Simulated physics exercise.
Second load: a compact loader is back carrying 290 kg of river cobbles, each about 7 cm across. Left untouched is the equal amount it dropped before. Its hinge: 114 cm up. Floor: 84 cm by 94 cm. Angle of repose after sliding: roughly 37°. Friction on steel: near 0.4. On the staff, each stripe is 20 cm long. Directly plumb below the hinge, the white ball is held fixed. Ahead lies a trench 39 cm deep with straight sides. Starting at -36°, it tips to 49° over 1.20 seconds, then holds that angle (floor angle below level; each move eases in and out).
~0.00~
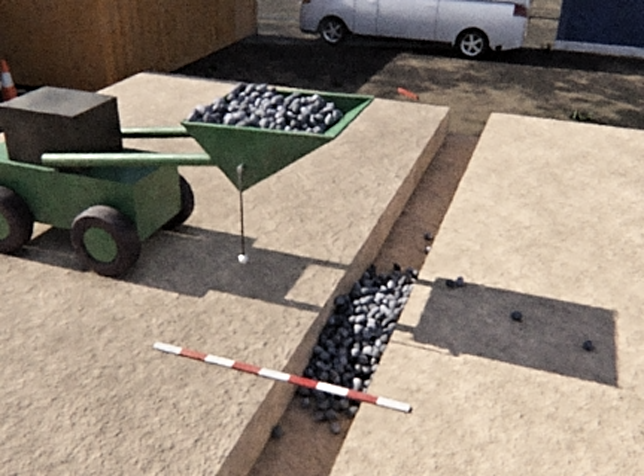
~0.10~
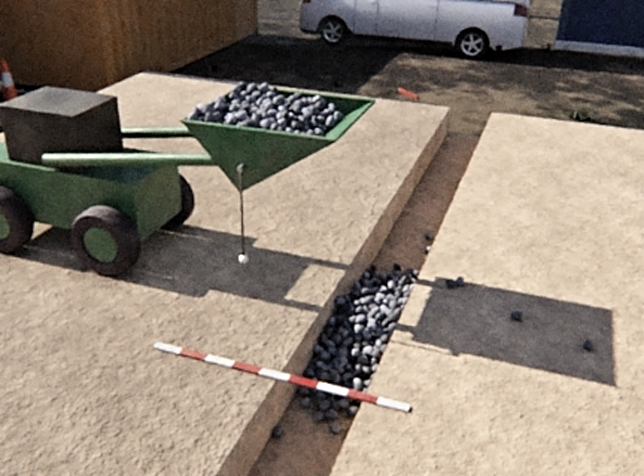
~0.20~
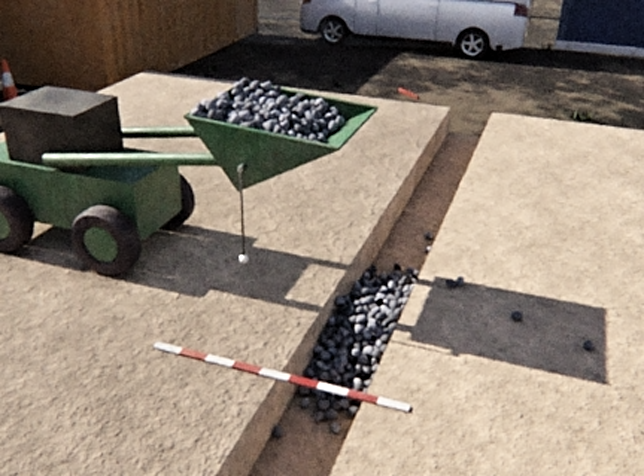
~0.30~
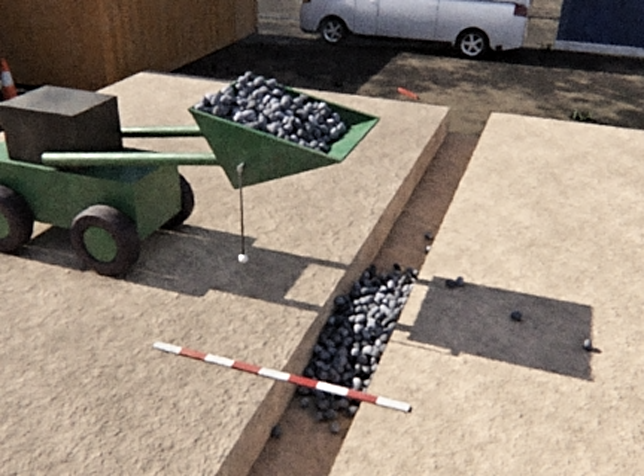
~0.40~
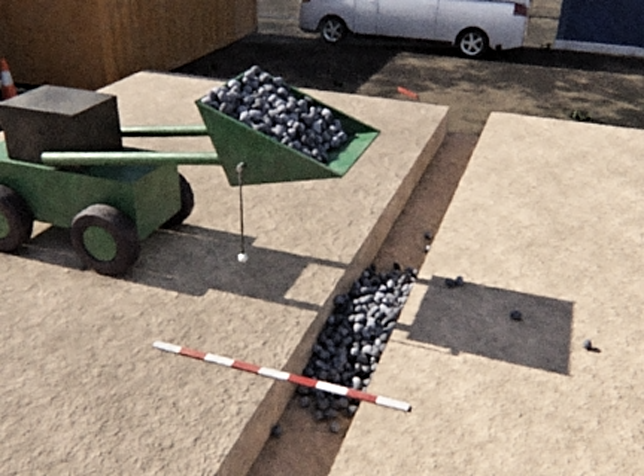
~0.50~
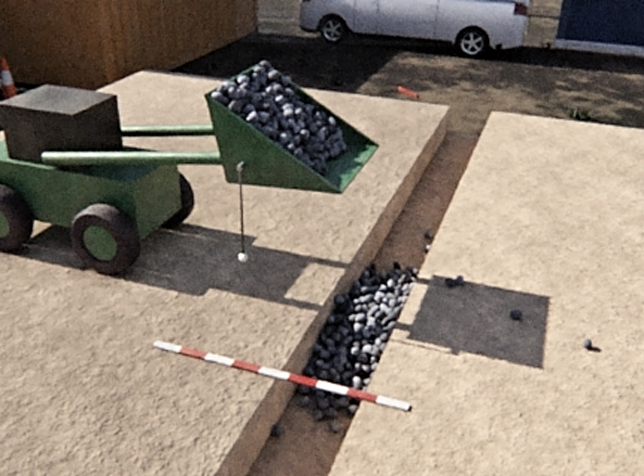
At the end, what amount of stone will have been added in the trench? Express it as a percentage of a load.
Close to 95 parts in a hundred.
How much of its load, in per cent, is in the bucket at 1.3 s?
It still holds about 30 per cent.
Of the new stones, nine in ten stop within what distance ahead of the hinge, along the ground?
I'd estimate about 100 cm.
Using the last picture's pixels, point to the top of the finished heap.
Somewhere close to (369, 287).
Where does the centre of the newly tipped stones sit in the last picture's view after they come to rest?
Their centre rests close to (364, 307).
After 0.9 s the floor is at 36°; in per cent of one load, 99 in the bucket, 1 short of the trench, 100 in the trench, 1 past the trench; the foremost stones are at (448, 318).
After 1.3 s the floor is at 49°; in per cent of one load, 29 in the bucket, 14 short of the trench, 156 in the trench, 1 past the trench; the foremost stones are at (448, 316).
After 1.6 s the floor is at 49°; in per cent of one load, 0 in the bucket, 4 short of the trench, 194 in the trench, 2 past the trench; the foremost stones are at (459, 298).
After 4.1 s the floor is at 49°; in per cent of one load, 0 in the bucket, 3 short of the trench, 194 in the trench, 3 past the trench; the foremost stones are at (469, 313). Net gain in the trench, 95.
